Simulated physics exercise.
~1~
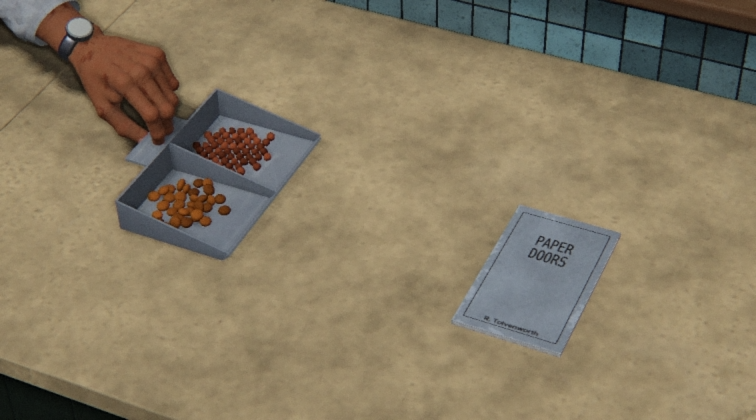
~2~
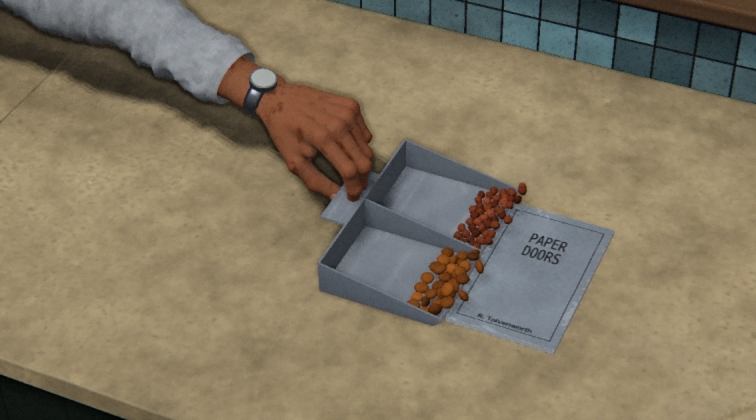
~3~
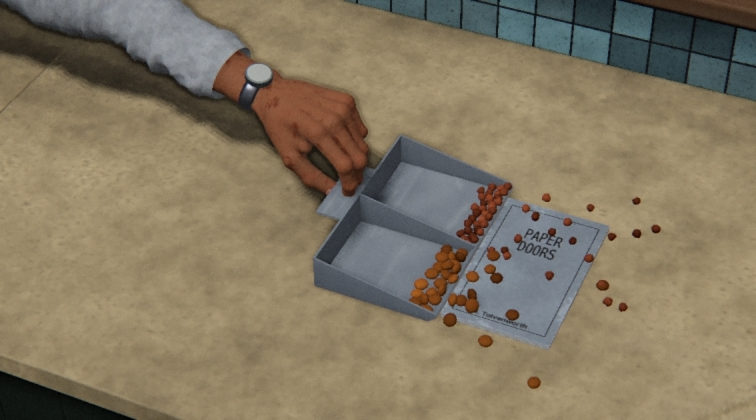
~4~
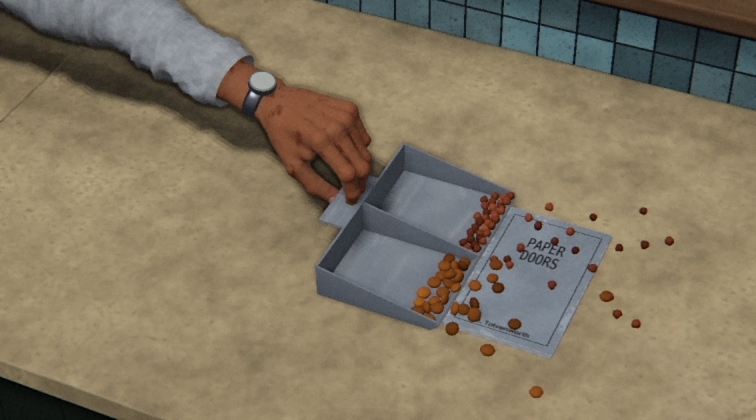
Hand sliding a grey two-part tray rightward into a thin book, with some orange and reddish-brown pieces spilling across it and the counter.
